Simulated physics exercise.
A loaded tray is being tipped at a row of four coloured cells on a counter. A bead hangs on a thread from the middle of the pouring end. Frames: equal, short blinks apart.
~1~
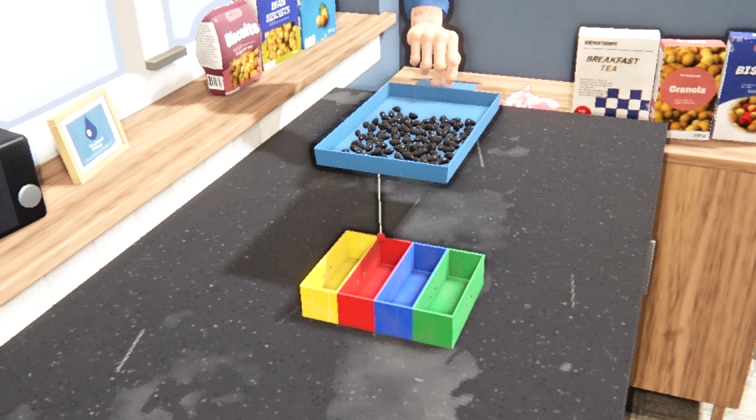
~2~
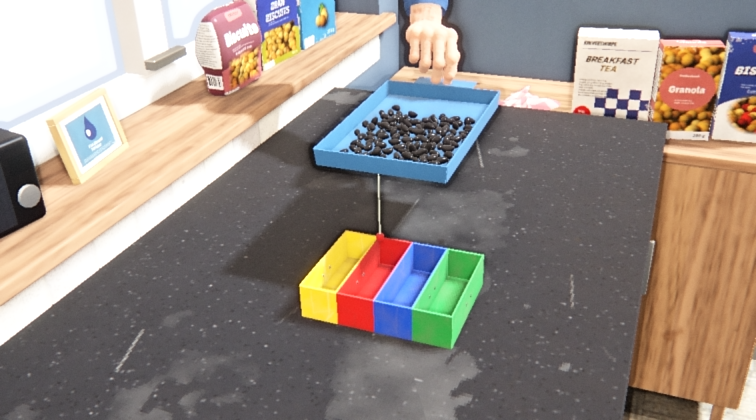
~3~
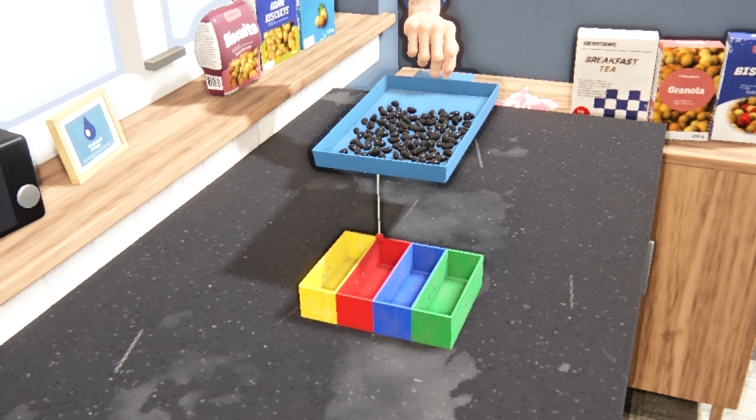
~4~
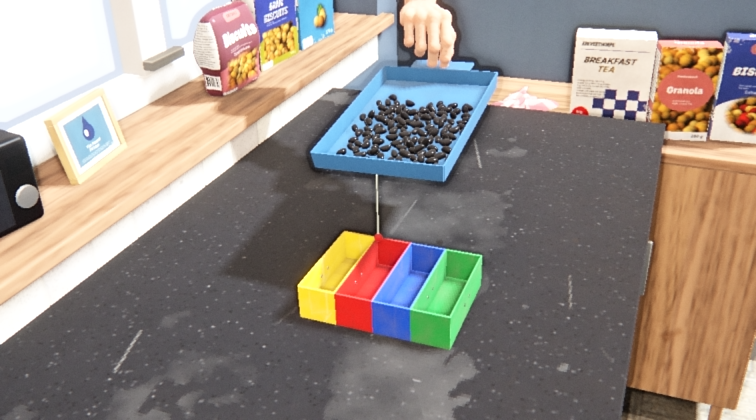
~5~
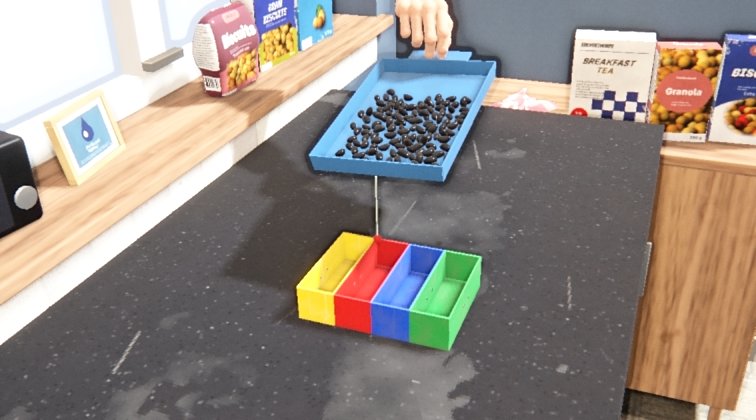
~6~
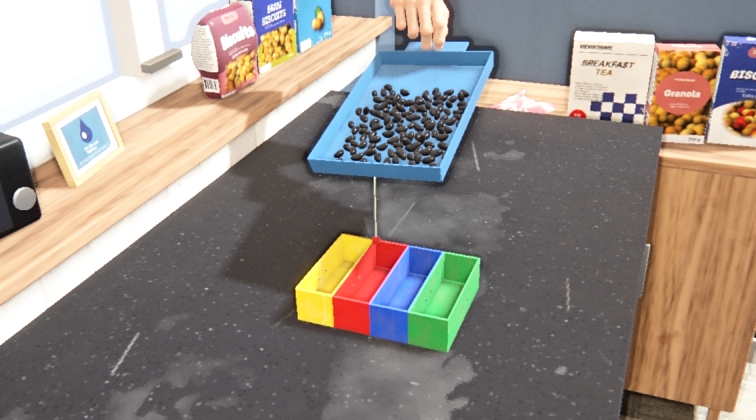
A hand at the top holds the far end of a blue tray of black beans above a dark speckled counter in a kitchen, seen from above at an angle. A bead hangs on a thread below the tray's near edge, behind yellow, red, blue and green cells, with boxes on wooden surfaces around. The tray starts level, then gradually tilts lower at its near left corner, while the view shifts very slightly.
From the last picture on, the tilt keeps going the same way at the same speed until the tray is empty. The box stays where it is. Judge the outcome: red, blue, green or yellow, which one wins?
The yellow compartment wins.
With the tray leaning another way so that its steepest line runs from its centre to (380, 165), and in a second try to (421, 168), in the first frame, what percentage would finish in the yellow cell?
First heading 30 %, second heading 0 %.
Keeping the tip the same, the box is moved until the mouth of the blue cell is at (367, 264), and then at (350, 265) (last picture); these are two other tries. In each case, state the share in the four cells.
Close to 100 in a hundred, followed by close to 100 in a hundred.
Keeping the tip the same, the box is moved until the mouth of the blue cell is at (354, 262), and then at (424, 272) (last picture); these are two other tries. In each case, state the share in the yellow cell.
I'd say about 20 percent, followed by about 20 percent.
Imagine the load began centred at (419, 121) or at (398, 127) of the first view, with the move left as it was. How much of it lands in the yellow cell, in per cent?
Near 30 per cent and near 30 per cent.
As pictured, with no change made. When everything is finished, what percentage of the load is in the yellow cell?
I'd estimate close to 30 per cent.
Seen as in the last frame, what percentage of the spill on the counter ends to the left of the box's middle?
100 %, near enough.
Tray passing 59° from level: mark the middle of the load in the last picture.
In the last view, the load is centred near (373, 123).
Just after the last frame, tray tipped steeply; almost all on the tray; just a few falling or outside the box.
A moment on, tray tipped right over; almost all on the tray; just a few falling or outside the box.
Further on, tray tipped past a quarter turn; roughly a third in the yellow cell; roughly a quarter in the red cell; just a few in the blue cell; roughly half falling or outside the box.
When it is over, tray tipped past a quarter turn; roughly a third in the yellow cell; roughly a quarter in the red cell; just a few in the blue cell; not one in the green cell; roughly half outside the box.
